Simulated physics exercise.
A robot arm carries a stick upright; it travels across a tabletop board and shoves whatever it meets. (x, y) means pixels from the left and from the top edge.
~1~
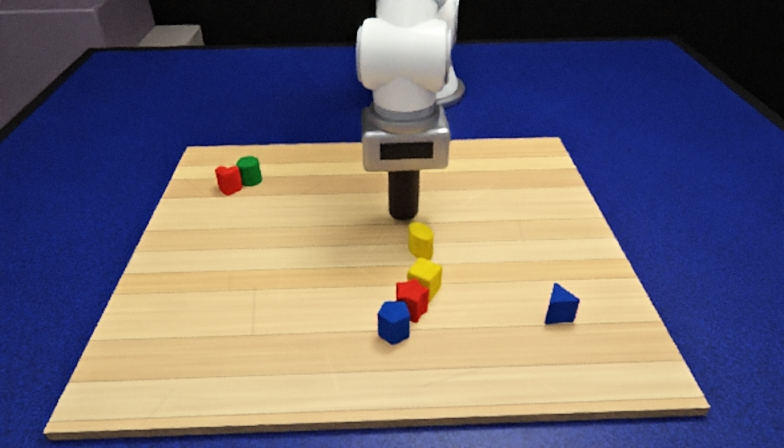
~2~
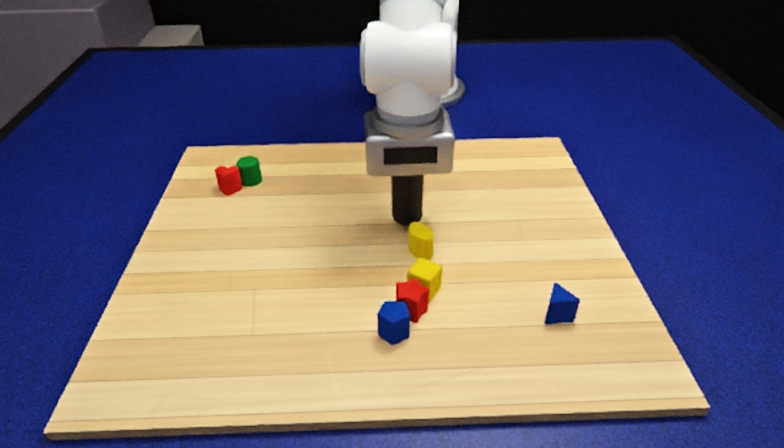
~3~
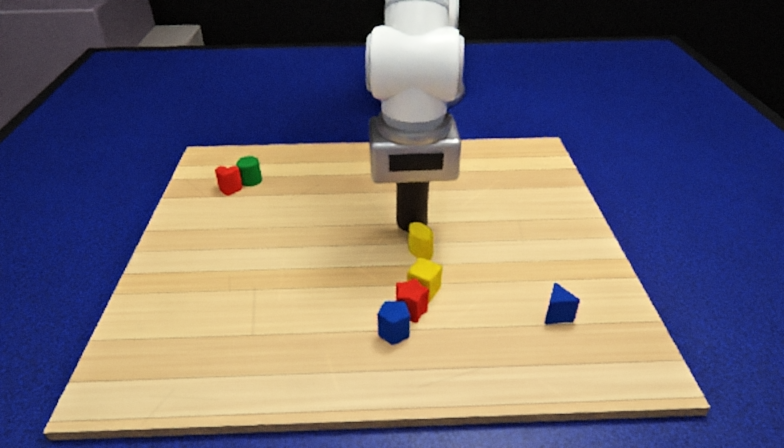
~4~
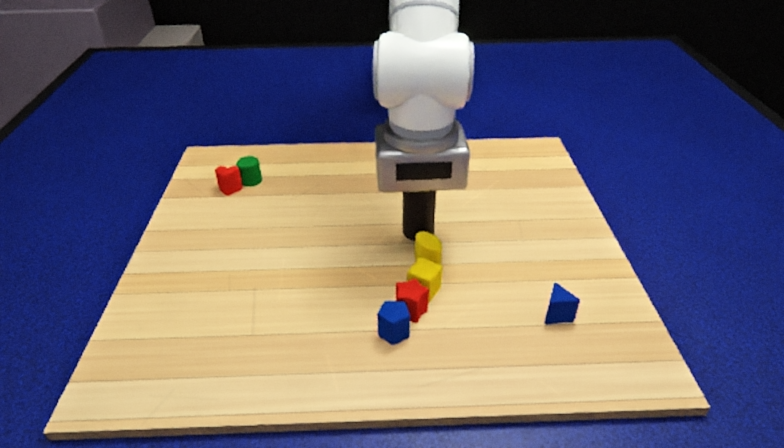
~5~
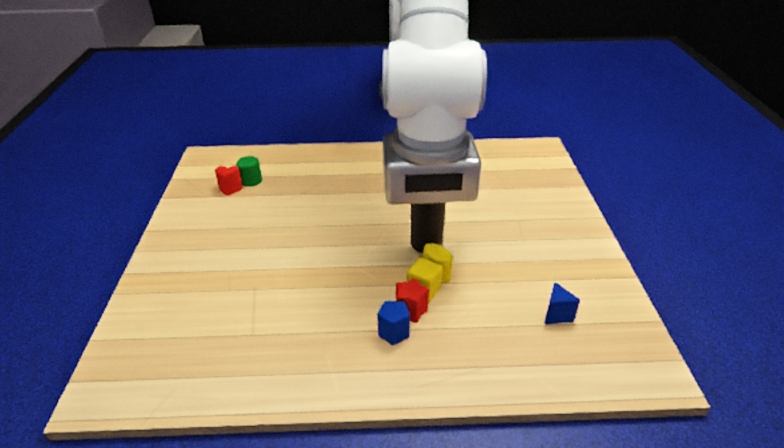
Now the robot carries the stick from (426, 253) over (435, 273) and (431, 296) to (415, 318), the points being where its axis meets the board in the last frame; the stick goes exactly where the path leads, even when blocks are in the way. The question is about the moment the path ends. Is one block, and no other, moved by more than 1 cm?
My answer is no.
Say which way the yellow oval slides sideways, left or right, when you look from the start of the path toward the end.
Displaced left.
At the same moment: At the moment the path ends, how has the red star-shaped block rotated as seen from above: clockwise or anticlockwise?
Overhead view: Clockwise.
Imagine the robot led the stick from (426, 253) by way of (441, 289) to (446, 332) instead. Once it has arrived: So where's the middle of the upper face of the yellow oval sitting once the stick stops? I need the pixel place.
Around (478, 298).
The first path, step by step. One third of the way, stick (436, 265); red star-shaped block (408, 291); yellow square (427, 275), turned 35° clockwise; yellow oval (456, 270), turned 35° anticlockwise.
Two thirds of the way, stick (432, 287); blue five-sided block (375, 326); red star-shaped block (393, 307), turned 25° clockwise; yellow square (421, 297), turned 60° clockwise; yellow oval (462, 281), turned 95° anticlockwise.
At the end, stick (416, 309); blue five-sided block (365, 330); red star-shaped block (388, 313), turned 45° clockwise; yellow square (421, 321), turned 50° clockwise; yellow oval (462, 281), turned 95° anticlockwise.
